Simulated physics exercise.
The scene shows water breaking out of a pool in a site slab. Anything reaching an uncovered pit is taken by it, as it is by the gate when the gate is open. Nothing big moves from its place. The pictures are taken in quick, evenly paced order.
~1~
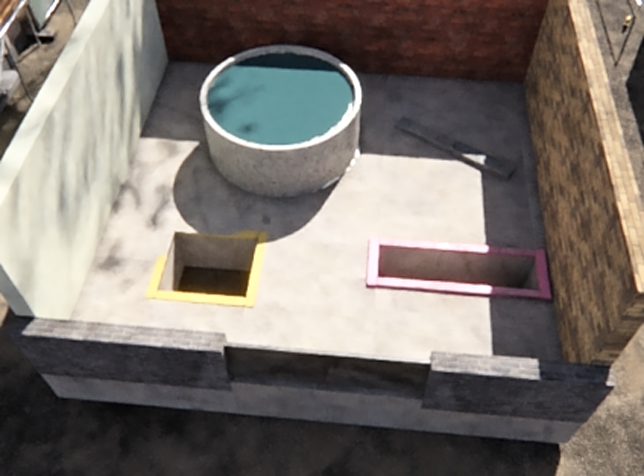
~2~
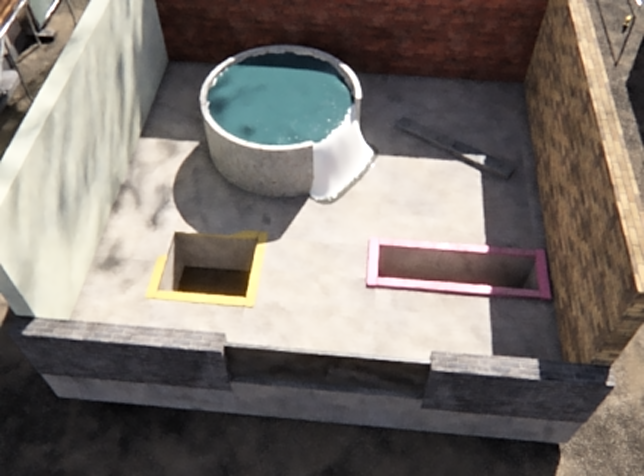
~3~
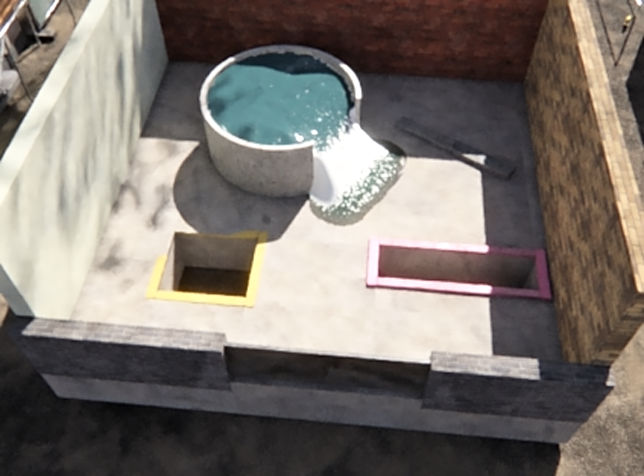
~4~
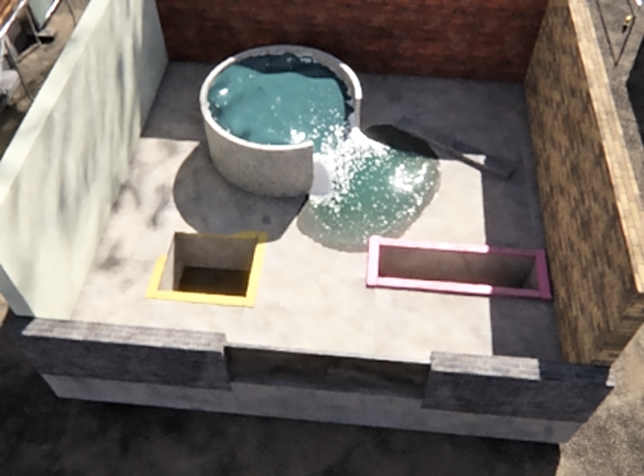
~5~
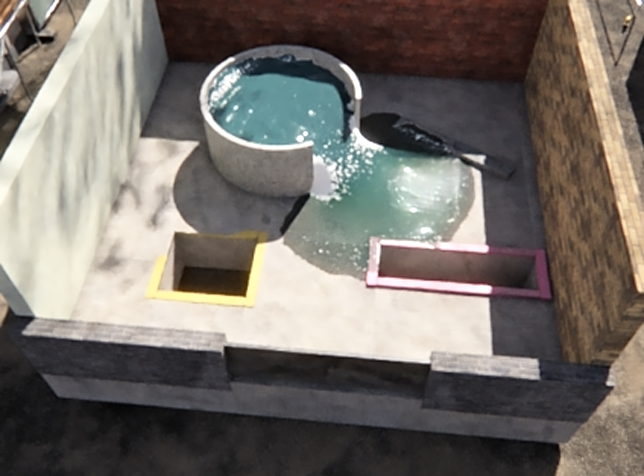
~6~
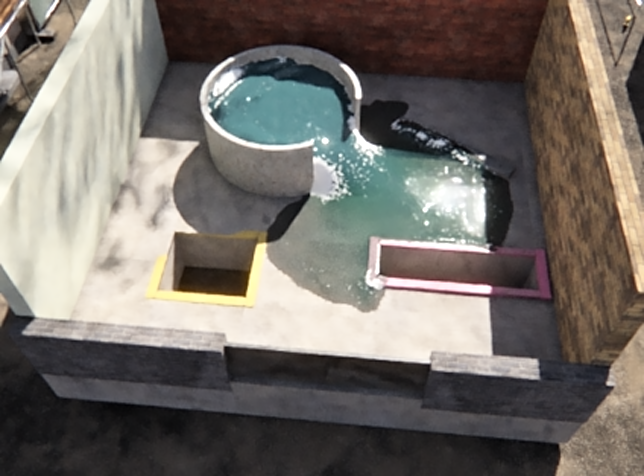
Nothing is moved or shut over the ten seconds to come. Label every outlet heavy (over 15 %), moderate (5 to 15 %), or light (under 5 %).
Labels: Gate - light, pink pit - heavy, yellow pit - light.
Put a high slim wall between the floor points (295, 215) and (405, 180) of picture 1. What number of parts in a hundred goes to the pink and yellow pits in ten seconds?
Percent shares - pink: 25; yellow: 6.
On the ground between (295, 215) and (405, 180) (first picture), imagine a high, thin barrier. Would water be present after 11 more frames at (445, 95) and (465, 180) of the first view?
Swamped, then swamped.
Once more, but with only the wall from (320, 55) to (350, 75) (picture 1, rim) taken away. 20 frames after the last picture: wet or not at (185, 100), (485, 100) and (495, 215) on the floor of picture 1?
First point swamped, second point swamped, third point swamped.
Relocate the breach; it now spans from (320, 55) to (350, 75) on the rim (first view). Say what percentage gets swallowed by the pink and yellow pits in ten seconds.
Out of every hundred parts, pink takes 35 and yellow takes 6.
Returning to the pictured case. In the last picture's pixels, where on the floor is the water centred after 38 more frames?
The water's middle lies around (374, 182).
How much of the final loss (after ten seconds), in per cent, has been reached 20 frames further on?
Something close to 60 percent by that point.
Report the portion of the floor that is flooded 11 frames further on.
About 40 per cent.
A moment on, water covers 35 % of the floor; the gate 0 %, the pink pit 9 %, the yellow pit 0 %.
Next, water covers 40 % of the floor; the gate 0 %, the pink pit 20 %, the yellow pit 0 %.
Then, water covers 55 % of the floor; the gate 0 %, the pink pit 33 %, the yellow pit 0 %.
Later, water covers 70 % of the floor; the gate 0 %, the pink pit 47 %, the yellow pit 1 %.
In the end, water covers 90 % of the floor; the gate 0 %, the pink pit 56 %, the yellow pit 2 %.
